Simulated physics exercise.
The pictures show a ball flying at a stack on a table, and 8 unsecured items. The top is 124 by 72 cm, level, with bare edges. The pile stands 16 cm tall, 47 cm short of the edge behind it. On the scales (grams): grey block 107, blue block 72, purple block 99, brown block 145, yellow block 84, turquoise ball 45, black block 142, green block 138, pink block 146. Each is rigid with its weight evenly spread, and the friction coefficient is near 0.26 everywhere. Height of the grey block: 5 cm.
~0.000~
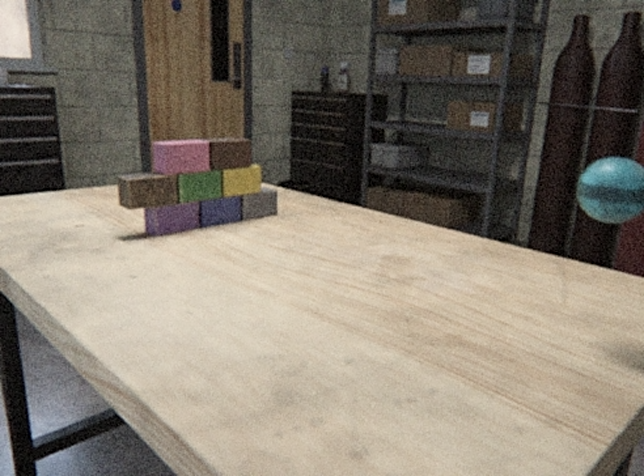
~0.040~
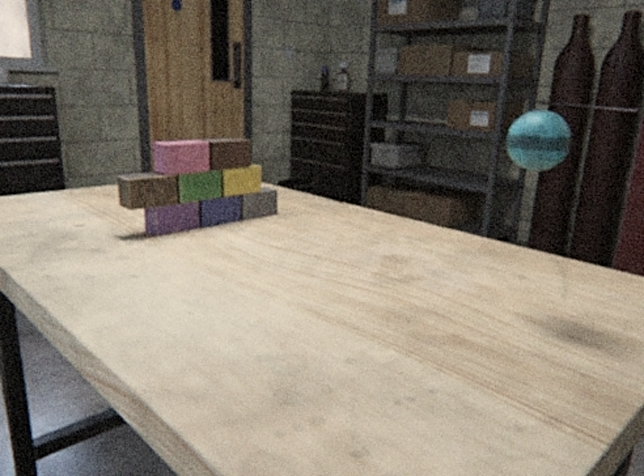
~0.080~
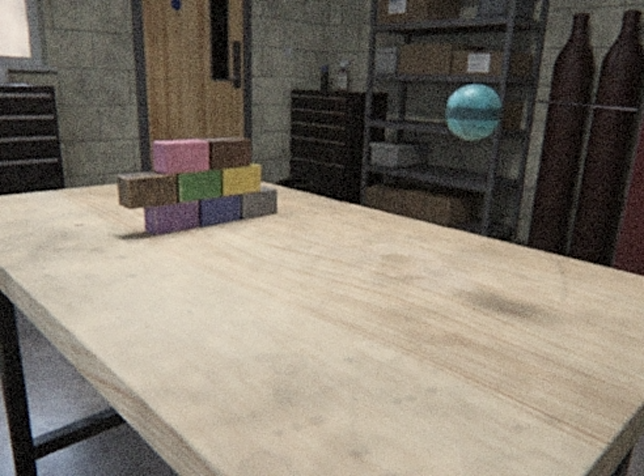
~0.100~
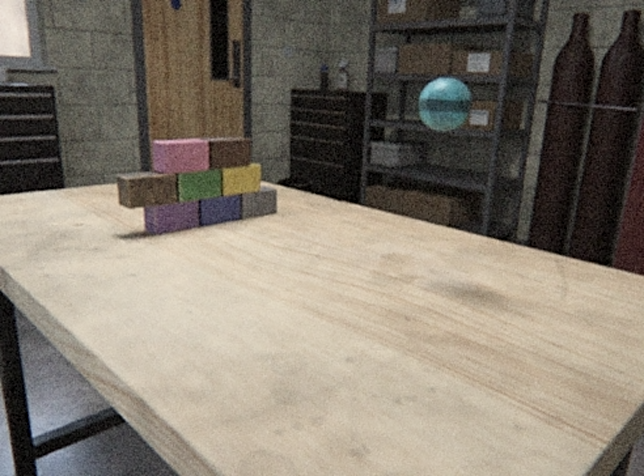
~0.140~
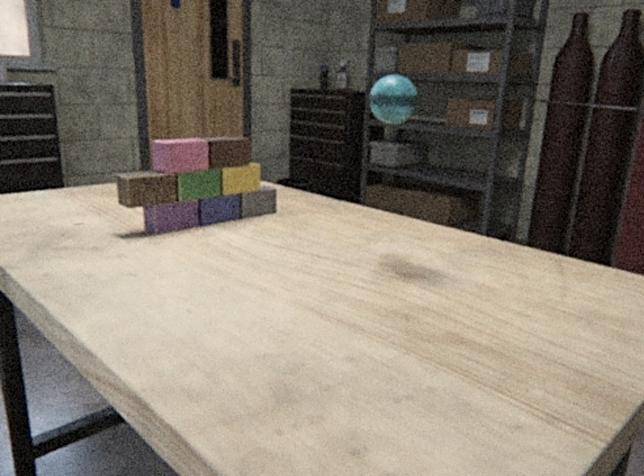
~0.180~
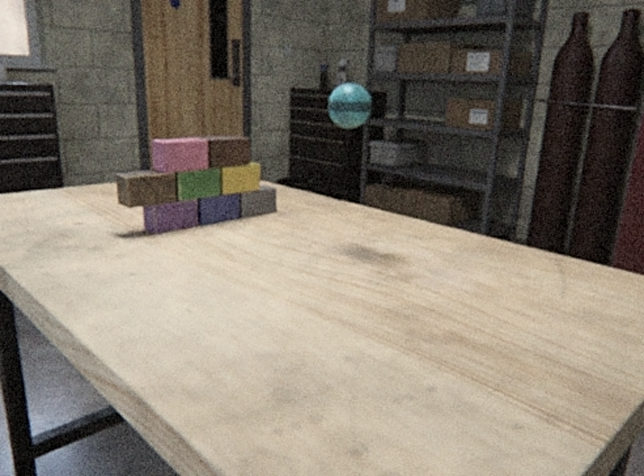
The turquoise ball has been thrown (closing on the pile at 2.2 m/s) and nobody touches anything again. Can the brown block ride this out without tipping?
The brown block tips over.
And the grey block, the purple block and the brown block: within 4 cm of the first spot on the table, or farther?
The grey block holds its spot; the purple block stays put; the brown block gets shifted.
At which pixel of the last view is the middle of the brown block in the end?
Around (166, 182).
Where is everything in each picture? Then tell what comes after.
In the first frame, 62 cm to the stack; turquoise ball (613, 191); brown block (226, 153).
In the second frame, 53 cm to the stack; turquoise ball (538, 141); purple block (172, 216).
In the third frame, 45 cm to the stack; turquoise ball (474, 113); black block (147, 190).
In the fourth frame, 40 cm to the stack; turquoise ball (445, 105); pink block (182, 156).
In the fifth frame, 31 cm to the stack; turquoise ball (394, 100); blue block (215, 208).
In the sixth frame, 22 cm to the stack; turquoise ball (350, 106); brown block (225, 152).
Around 0.38 s, turquoise ball near (268, 173); brown block shifted 2 cm near (220, 150); yellow block shifted 3 cm.
Around 0.58 s, turquoise ball near (280, 177); brown block at 50° to upright near (200, 166); yellow block at 49° to upright.
Around 0.68 s, turquoise ball near (289, 201); brown block at 60° to upright near (184, 181); yellow block at 50° to upright.
Finally (1.2 s), on their side or leaning hard on the table, brown block and yellow block; the other 6 still in place (within 4 cm). Final places as that camera would see them, brown block near (166, 182).
